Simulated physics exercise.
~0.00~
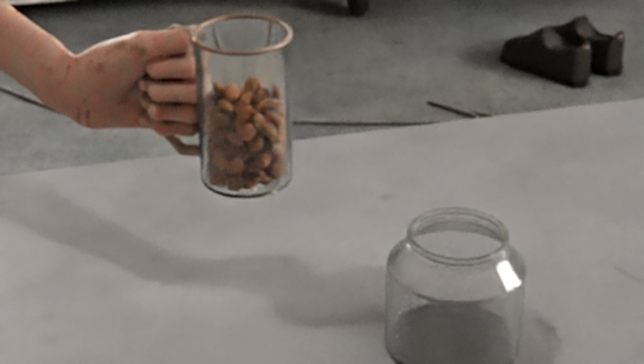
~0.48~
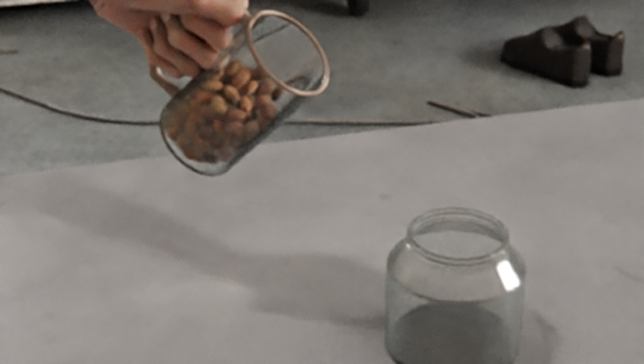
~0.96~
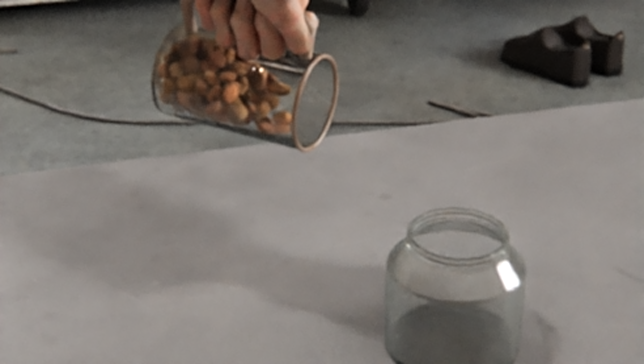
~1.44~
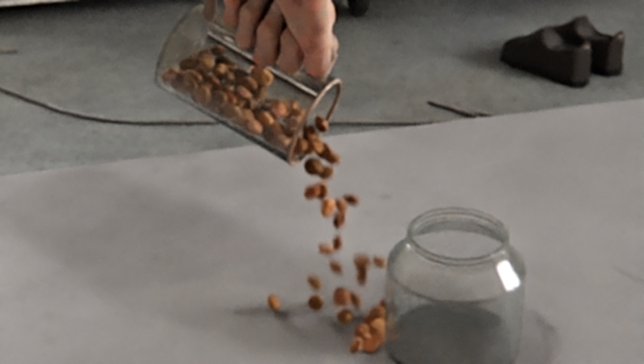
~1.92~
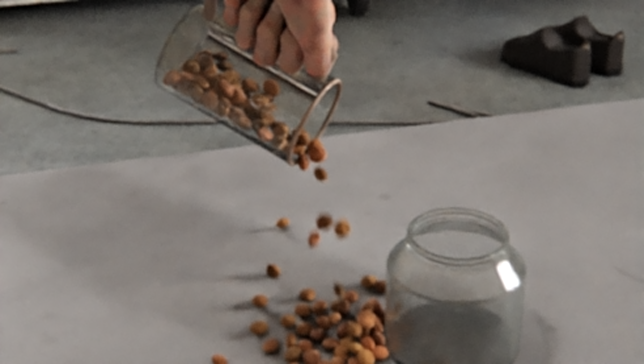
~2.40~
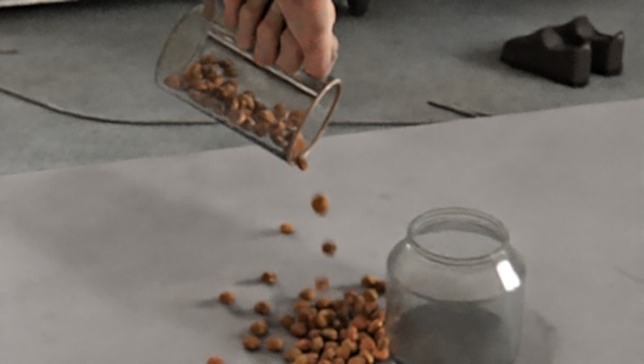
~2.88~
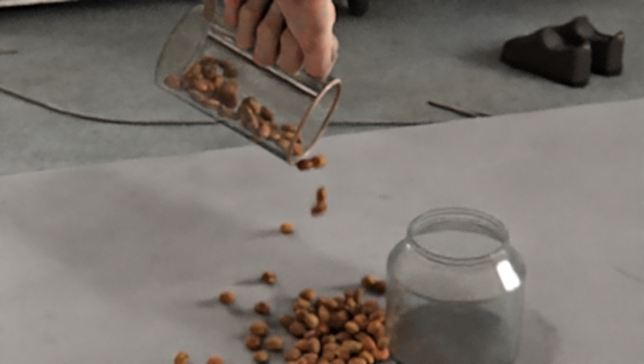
On a pale grey tabletop seen from slightly above, with a grey floor, a thin cable and a dark object behind it, an empty clear glass jar stands at the lower right. At the upper left, a hand holds a clear glass mug filled with orange-brown kibble. The hand lifts the mug and tips it rightward onto its side, then a little past level. Pieces spill over the rim, fall short of the jar and pile up on the table to its left. The flow thins to a few falling pieces, with some kibble still in the mug and the jar empty.
